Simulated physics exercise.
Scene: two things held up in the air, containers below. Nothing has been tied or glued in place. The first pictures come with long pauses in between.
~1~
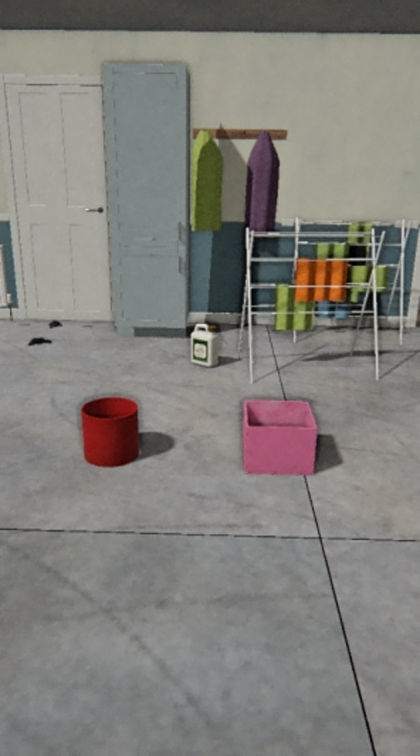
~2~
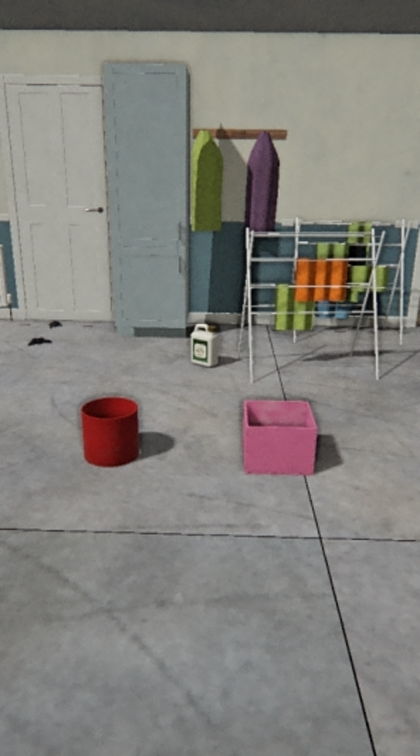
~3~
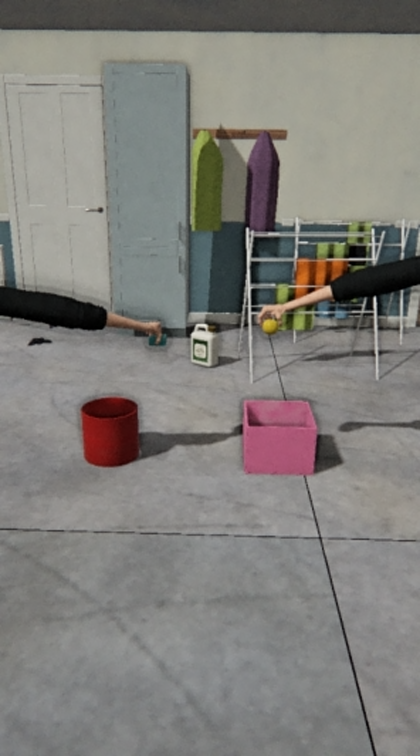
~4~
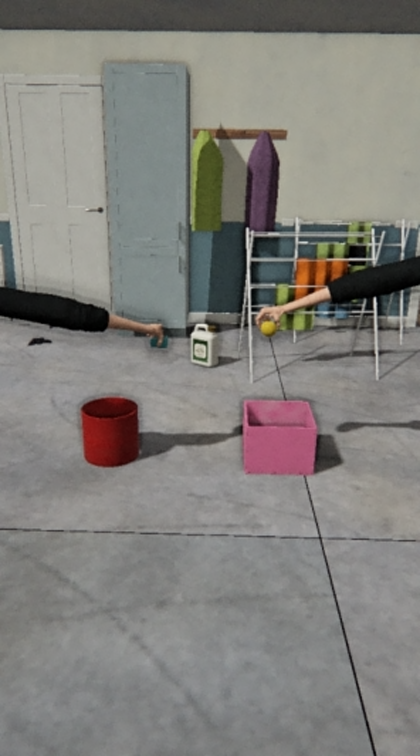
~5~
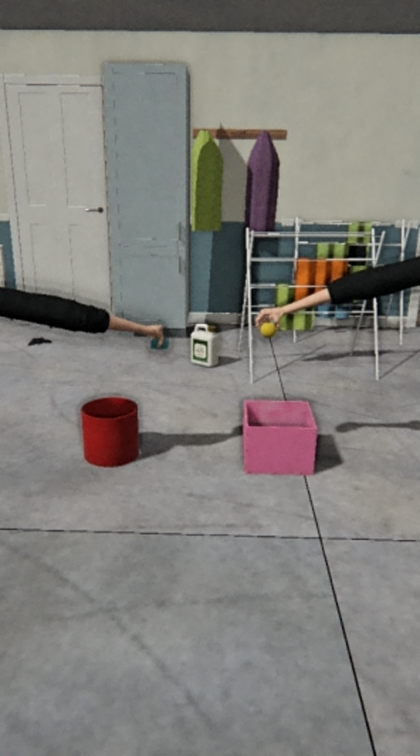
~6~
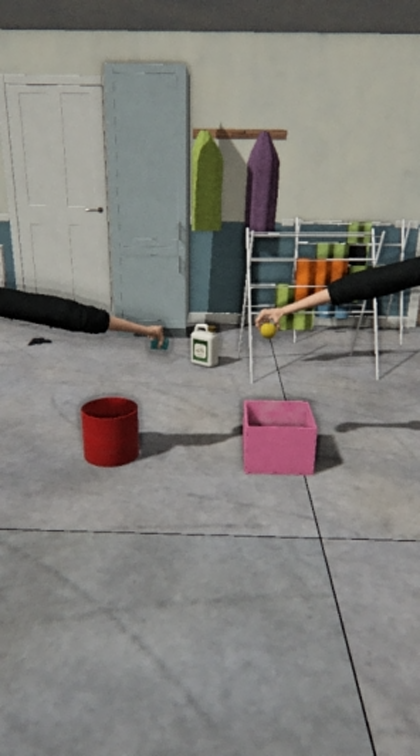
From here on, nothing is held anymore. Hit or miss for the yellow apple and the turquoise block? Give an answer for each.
Yellow apple: Hit, turquoise block: Miss.
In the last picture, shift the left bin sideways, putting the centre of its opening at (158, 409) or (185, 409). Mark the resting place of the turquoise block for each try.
I'd expect it to end near (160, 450) and near (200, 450), respectively.
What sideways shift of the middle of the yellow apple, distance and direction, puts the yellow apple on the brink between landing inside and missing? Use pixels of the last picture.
Around 20 pixels, leftwards.
Then, 0.26 s past the last view, yellow apple in the air near (266, 378); turquoise block in the air near (160, 390).
Finally, the yellow apple is caught, near (262, 450); the turquoise block falls beside it, near (161, 452).
